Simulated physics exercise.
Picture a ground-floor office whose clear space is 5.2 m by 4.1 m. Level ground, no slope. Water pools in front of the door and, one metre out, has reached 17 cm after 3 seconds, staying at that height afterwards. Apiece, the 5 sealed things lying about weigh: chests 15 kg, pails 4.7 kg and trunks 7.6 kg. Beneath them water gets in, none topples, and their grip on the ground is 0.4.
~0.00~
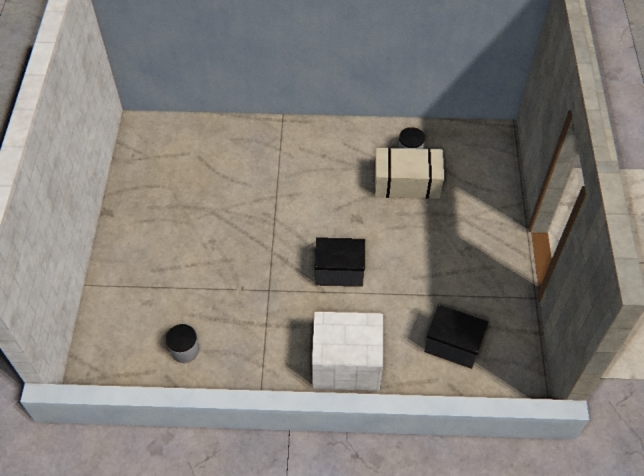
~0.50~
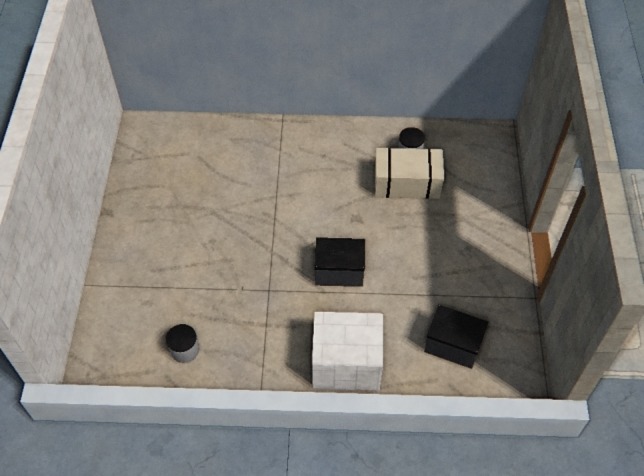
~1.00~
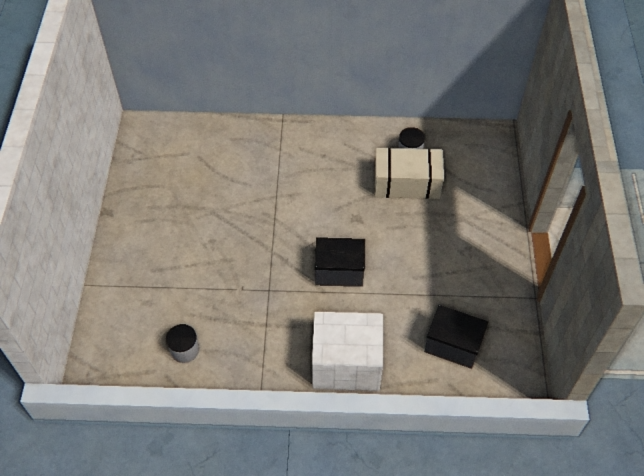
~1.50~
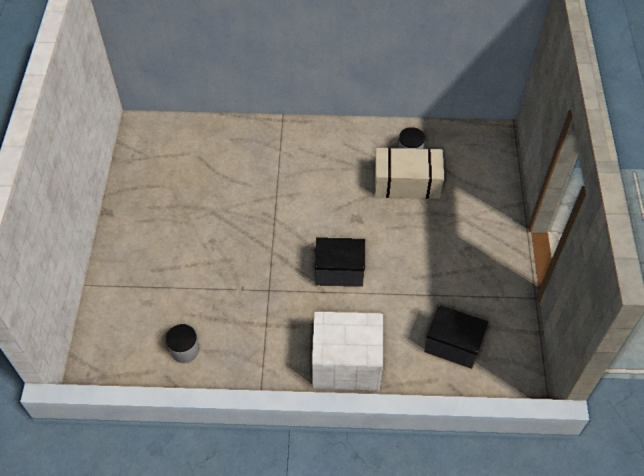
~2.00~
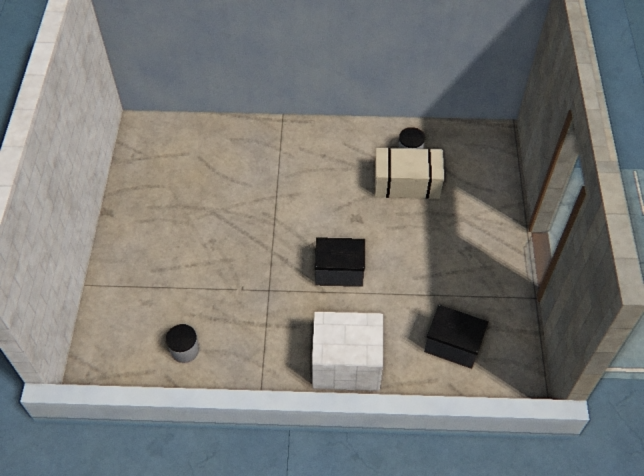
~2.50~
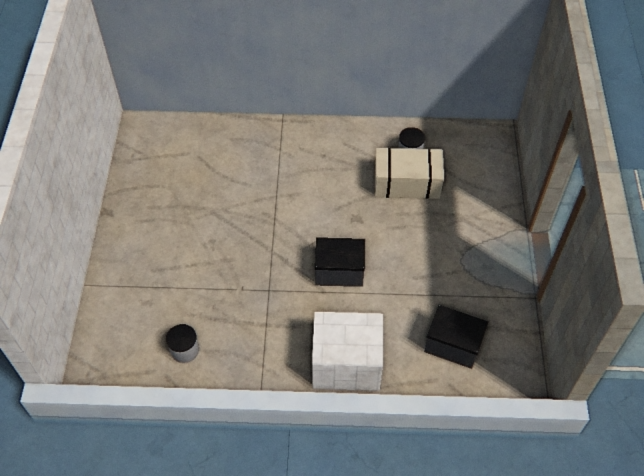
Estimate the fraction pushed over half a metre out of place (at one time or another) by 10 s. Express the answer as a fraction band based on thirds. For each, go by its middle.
The band is under one third.
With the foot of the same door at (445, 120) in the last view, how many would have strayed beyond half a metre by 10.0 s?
Then the count would be 3.
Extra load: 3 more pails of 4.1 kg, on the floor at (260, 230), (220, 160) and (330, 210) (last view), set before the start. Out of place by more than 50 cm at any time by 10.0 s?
Sequence: Below the line / below the line / above the line.
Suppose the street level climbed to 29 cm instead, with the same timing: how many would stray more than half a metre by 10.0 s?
Under that setup the answer is 3.
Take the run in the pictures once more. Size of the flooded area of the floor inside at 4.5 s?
About 6.5 m2 is covered.
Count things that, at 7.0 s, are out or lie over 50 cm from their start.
Count: 0.
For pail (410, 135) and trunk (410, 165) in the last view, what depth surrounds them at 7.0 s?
Roughly 2 and 2 cm.
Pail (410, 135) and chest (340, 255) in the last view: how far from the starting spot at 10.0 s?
The first is 0 cm from its start, the second 0 cm.
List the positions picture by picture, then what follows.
In the first frame, a chest at (458, 328), on the bottom; a pail at (181, 337) rests on the ground; water covers 0.0 m2; 0 of 5 have shifted.
In the second frame, a chest at (458, 328) rests on the ground; a pail at (181, 337) rests on the ground; 0.0 m2 under water; 0 of 5 have shifted.
In the third frame, a chest at (458, 328), on the bottom; a pail at (181, 337), on the bottom; water covers 0.0 m2; 0 of 5 have shifted.
In the fourth frame, a chest at (458, 328), on the bottom; a pail at (181, 337), on the bottom; 0.0 m2 under water; 0 of 5 have shifted.
In the fifth frame, a chest at (458, 328), on the bottom; a pail at (181, 337), on the bottom; 0.0 m2 under water; 0 of 5 have shifted.
In the sixth frame, a chest at (458, 328), on the bottom; a pail at (181, 337), on the bottom; 0.5 m2 under water; 0 of 5 have shifted.
After 3.5 s 0 of 5 are over 50 cm from their spots; 0 afloat.
After 4.5 s 0 of 5 are over 50 cm from their spots; 0 afloat.
After 7.0 s 0 of 5 are over 50 cm from their spots; 0 afloat.
After 10.0 s 1 of 5 are over 50 cm from their spots, and 1 have been at some point; 1 afloat.
